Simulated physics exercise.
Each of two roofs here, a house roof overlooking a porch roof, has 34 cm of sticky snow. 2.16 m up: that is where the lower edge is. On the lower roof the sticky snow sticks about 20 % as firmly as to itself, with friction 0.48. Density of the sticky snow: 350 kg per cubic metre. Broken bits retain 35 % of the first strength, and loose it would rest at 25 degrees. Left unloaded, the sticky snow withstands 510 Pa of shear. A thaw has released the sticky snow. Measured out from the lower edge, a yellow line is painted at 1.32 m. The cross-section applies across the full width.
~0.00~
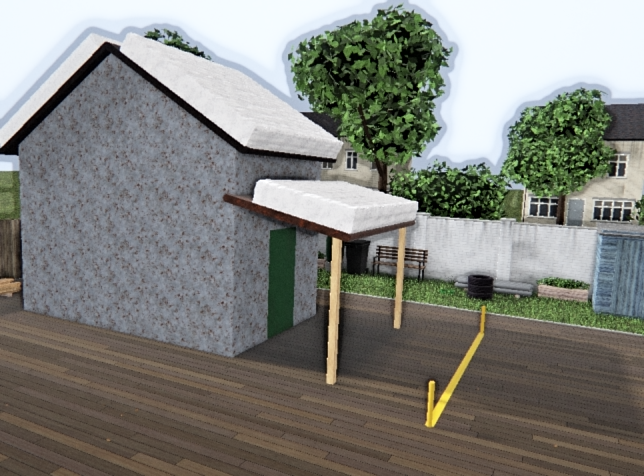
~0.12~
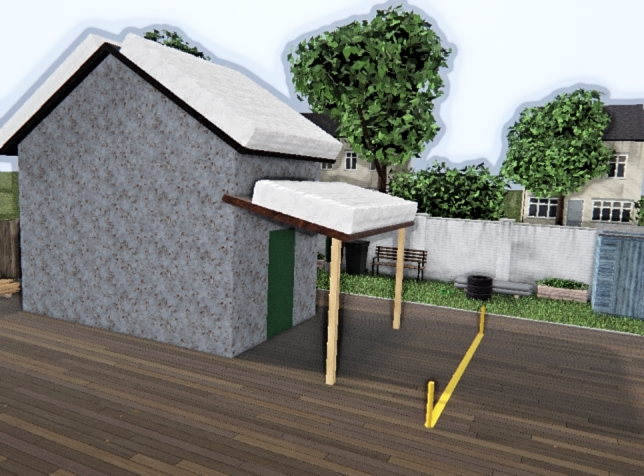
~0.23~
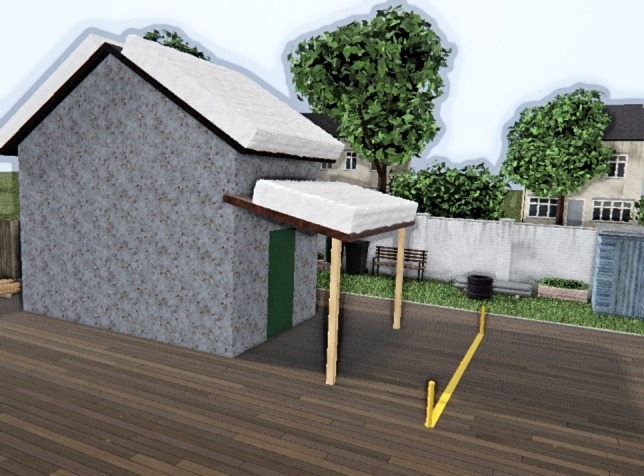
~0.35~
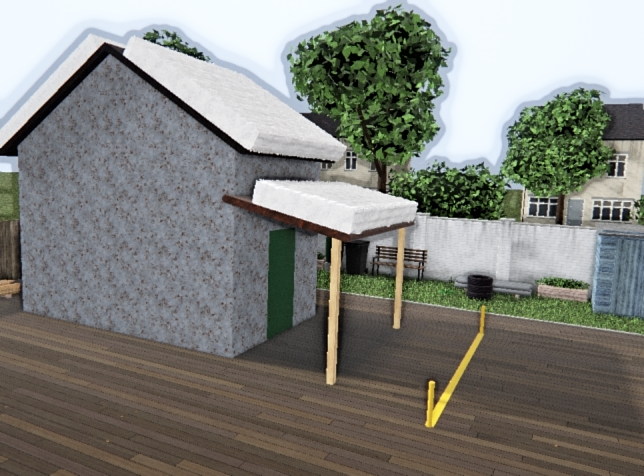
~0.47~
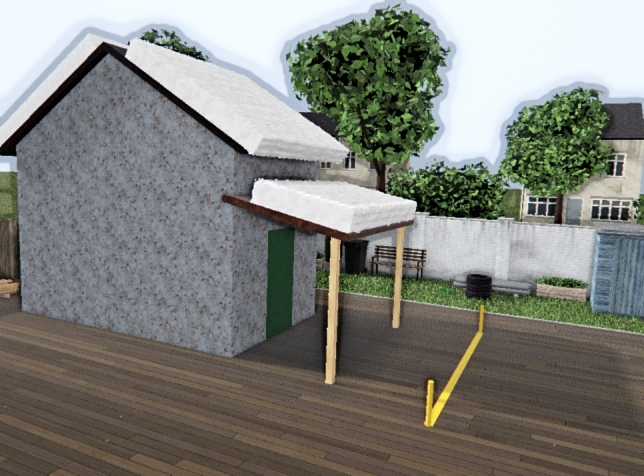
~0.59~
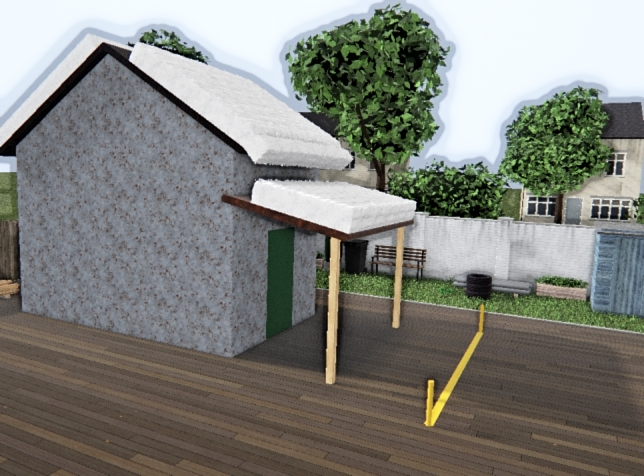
A paved or boarded yard backed by a pale wall, trees and houses is seen from a raised, fixed viewpoint. A grey speckled building with thick white snow on its pitched roof stands at left, above a snow-topped porch with wooden posts, a green door and a yellow line to the right. The upper snow slides slowly, then faster, down to the right past the roof edge, while the porch snow stays still.
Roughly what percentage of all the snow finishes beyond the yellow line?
About 17 %.
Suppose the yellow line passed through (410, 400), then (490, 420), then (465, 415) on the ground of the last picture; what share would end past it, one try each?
Respectively about 25 in a hundred, 5 in a hundred and 10 in a hundred.
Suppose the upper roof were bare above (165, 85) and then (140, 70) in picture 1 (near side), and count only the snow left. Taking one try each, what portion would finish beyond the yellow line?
Try 1: 0 %; try 2: 7 %.
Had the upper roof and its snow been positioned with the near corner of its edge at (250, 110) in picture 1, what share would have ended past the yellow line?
It would be near 40 %.
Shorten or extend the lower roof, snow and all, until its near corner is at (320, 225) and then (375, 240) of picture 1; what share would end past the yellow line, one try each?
30 %, then 8 %.
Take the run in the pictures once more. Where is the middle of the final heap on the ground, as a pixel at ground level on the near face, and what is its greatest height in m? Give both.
(410, 400), 0.4 m.
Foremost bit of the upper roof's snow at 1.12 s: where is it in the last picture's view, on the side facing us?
Pixel: Approx. (299, 180).
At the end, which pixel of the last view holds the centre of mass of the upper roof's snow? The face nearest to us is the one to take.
(366, 300) or thereabouts.
After 1.12 s, none is below the lower edge and 0 % is past the line.
After 1.75 s, none is below the lower edge and 0 % is past the line.
After 2.37 s, 21 % is below the lower edge and 0 % is past the line.
After 3.00 s, 44 % is below the lower edge and 12 % is past the line.
After 4.70 s, at the end, 50 % is below the lower edge and 17 % is past the line.
